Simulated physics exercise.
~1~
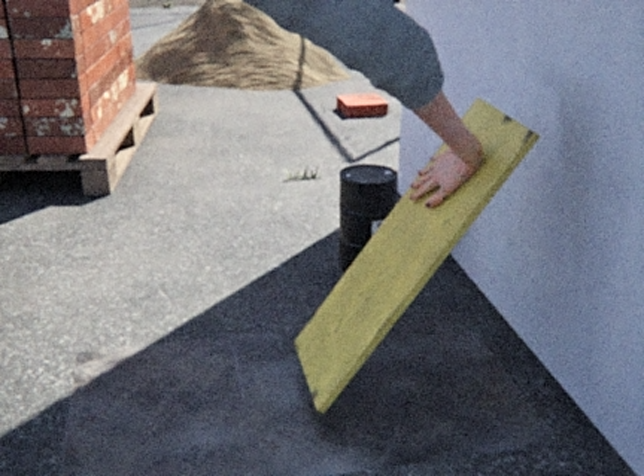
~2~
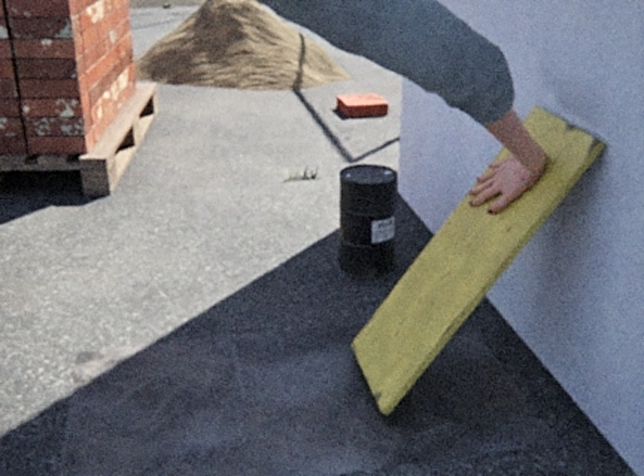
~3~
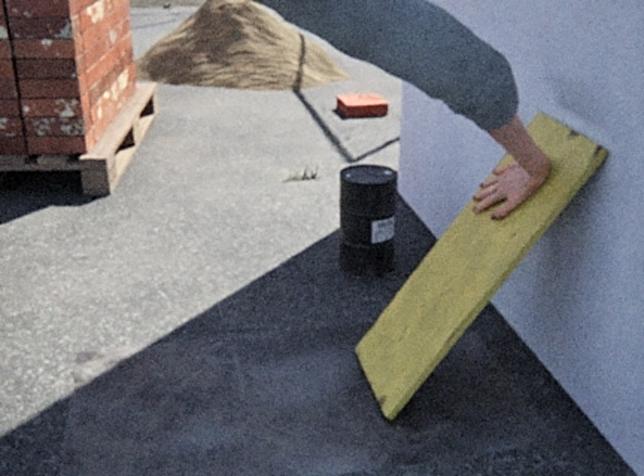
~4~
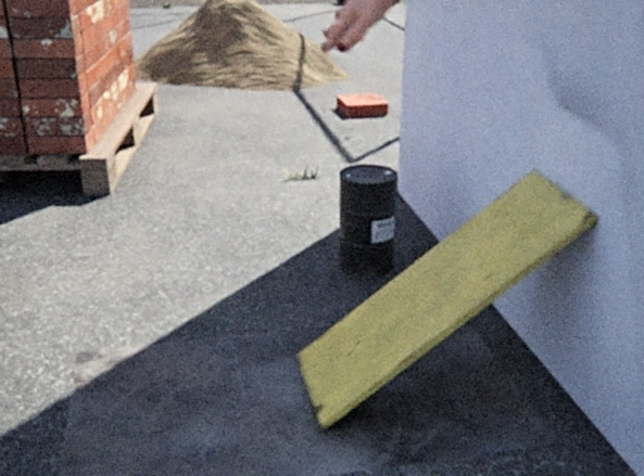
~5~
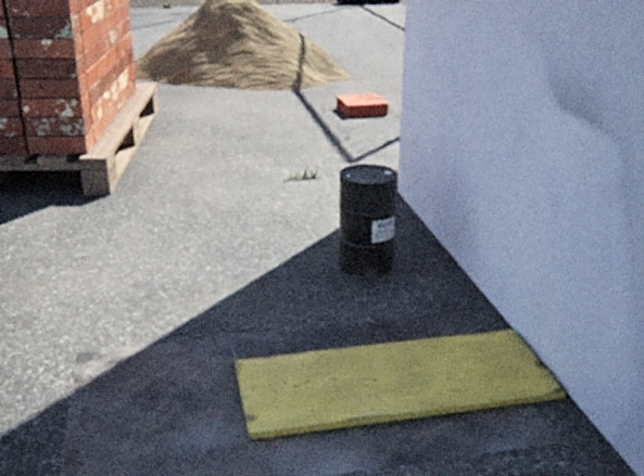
A yellow board leaned against a wall by a hand slips down flat once released.
